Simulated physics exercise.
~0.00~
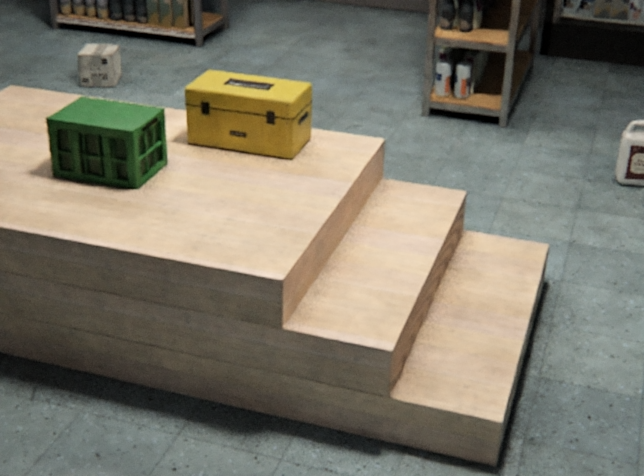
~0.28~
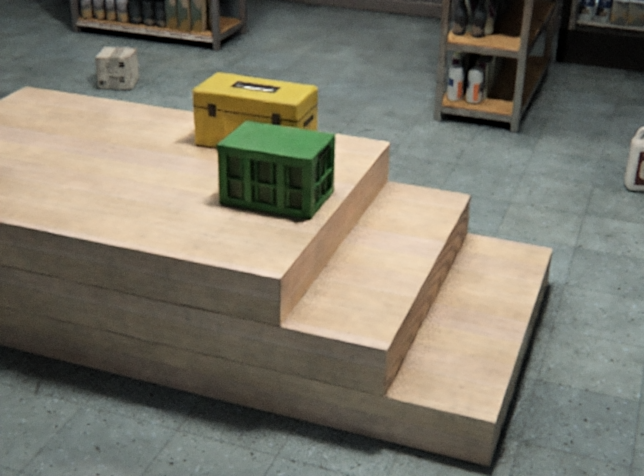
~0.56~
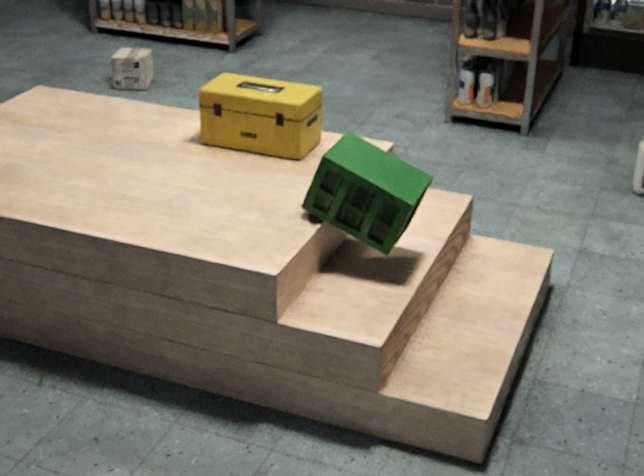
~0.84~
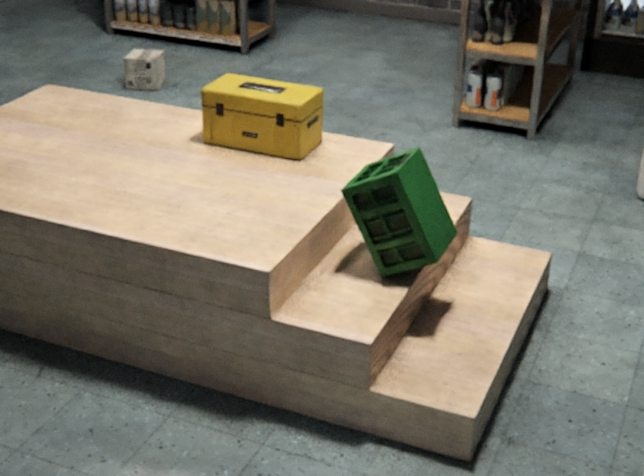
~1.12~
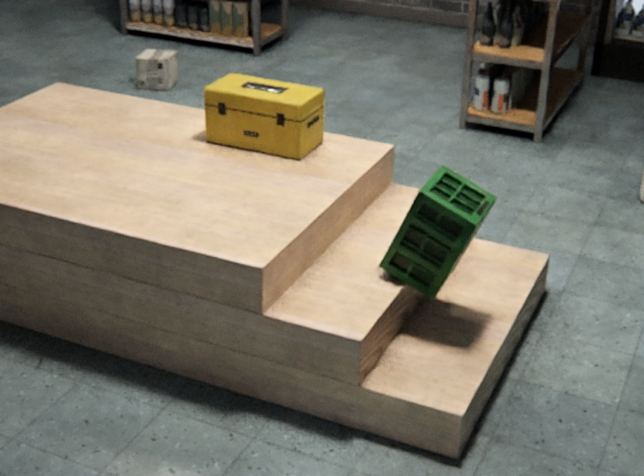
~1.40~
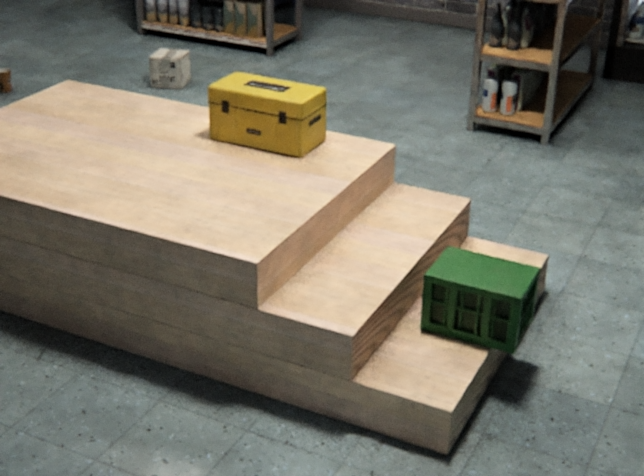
On a stepped wooden platform, a green crate slides past a yellow toolbox, tumbles down and settles partway.
